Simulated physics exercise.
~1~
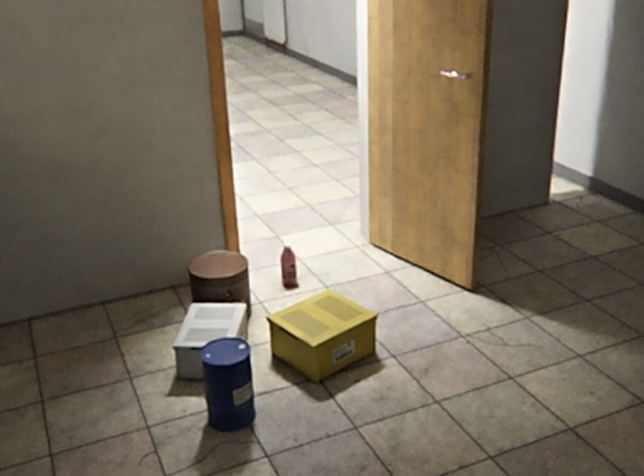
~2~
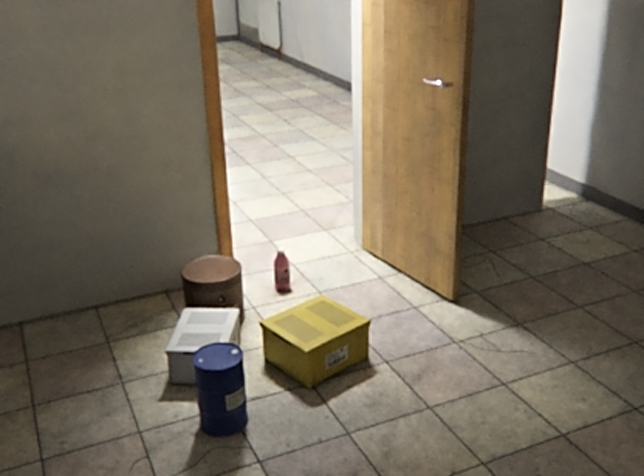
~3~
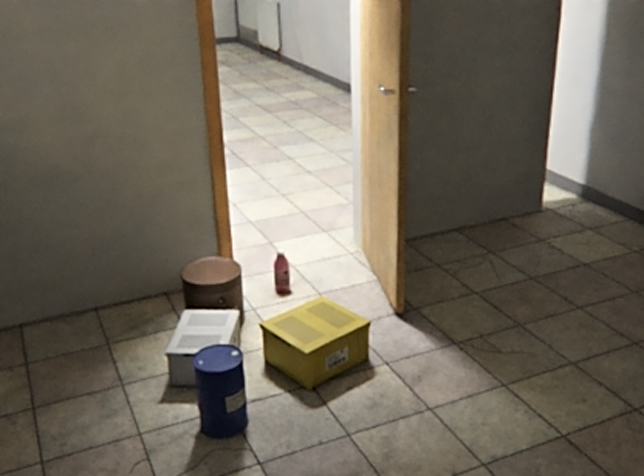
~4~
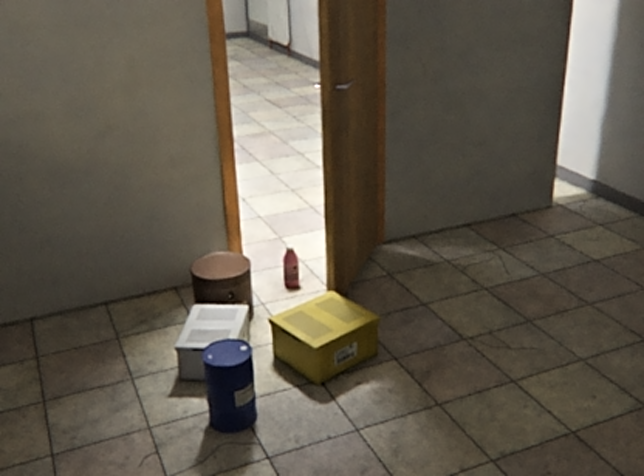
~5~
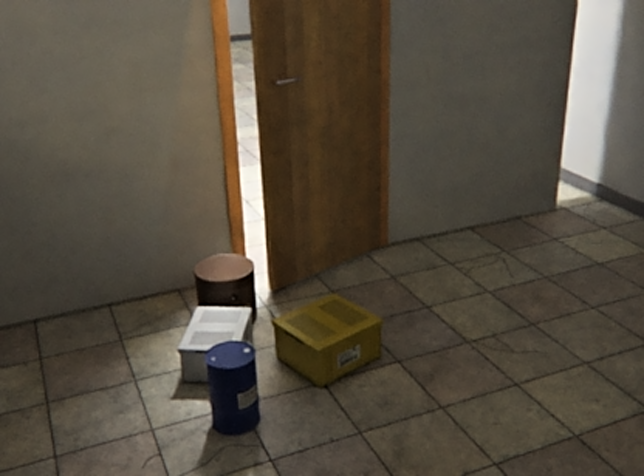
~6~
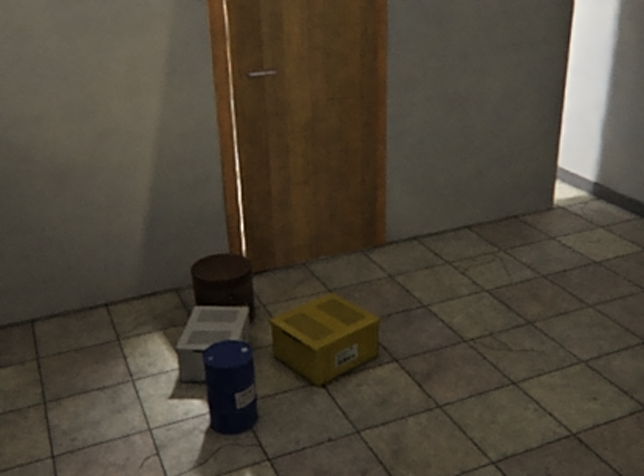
Wooden door swinging shut across a bright doorway, hiding the pink bottle, while the pail, canister and two totes stay put.
